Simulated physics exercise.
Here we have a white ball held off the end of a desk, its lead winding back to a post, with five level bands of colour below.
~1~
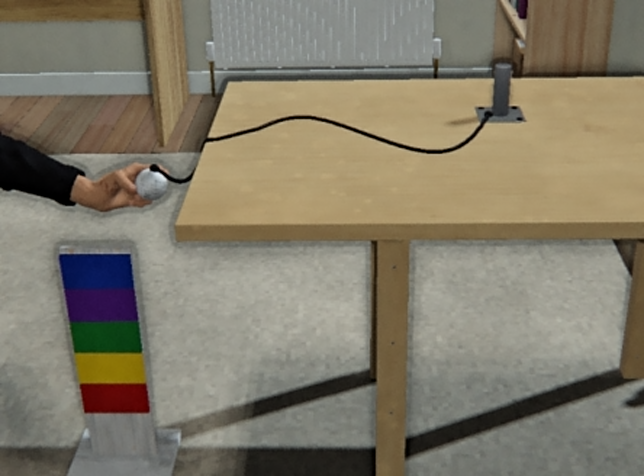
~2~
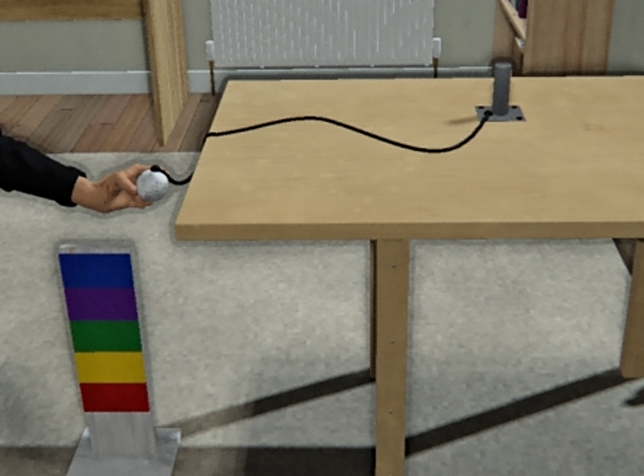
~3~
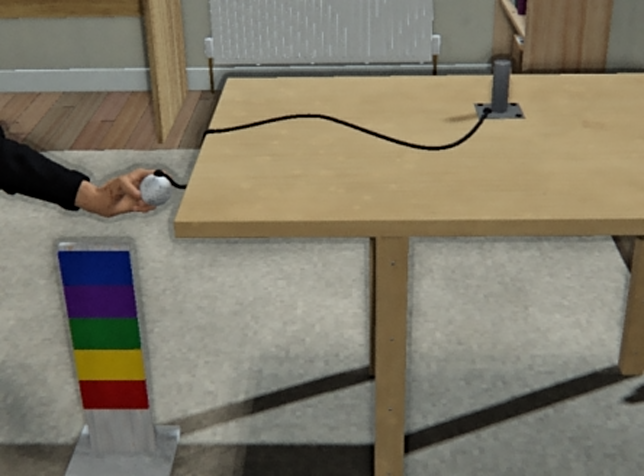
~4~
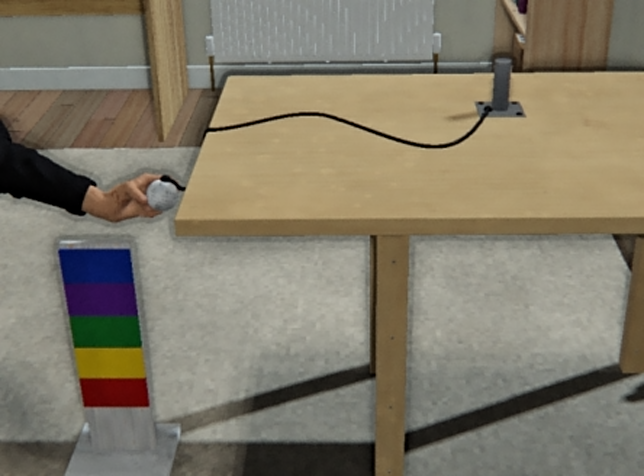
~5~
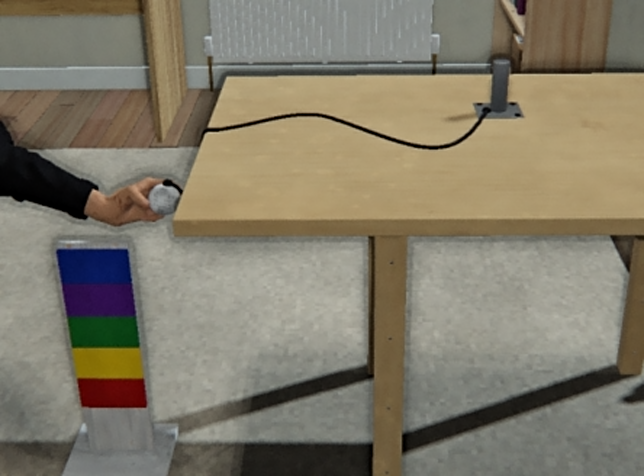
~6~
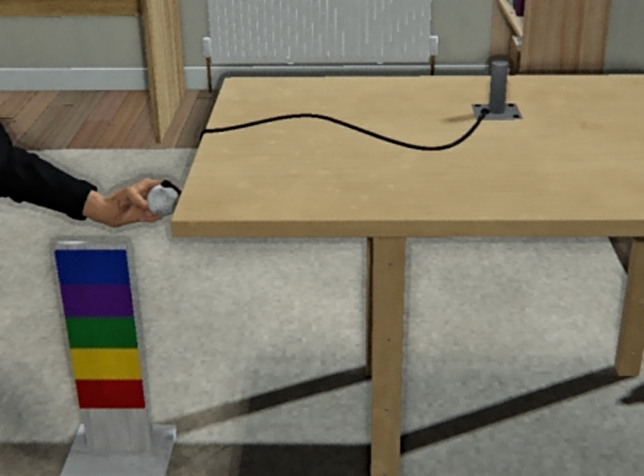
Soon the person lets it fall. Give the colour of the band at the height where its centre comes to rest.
The band is green.
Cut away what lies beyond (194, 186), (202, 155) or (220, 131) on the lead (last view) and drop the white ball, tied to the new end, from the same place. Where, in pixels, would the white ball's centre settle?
The pixels come out at around (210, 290), (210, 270) and (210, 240), one per try.
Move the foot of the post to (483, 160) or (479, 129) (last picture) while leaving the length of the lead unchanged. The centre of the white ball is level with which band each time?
Taking them in turn: Yellow; yellow.
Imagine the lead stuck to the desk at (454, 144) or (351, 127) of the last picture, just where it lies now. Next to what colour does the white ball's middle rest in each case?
For the first place it's purple, and for the second blue.
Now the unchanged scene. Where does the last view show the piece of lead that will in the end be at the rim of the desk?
(297, 116), approximately.
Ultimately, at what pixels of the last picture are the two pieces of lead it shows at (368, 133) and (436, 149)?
(292, 128) and (369, 121), approximately.
Early on, ball near (178, 297); level with purple.
Midway, ball near (235, 321); level with green.
Near the end, ball near (204, 325); level with green.
Finally, ball near (215, 326); level with green. The green one.
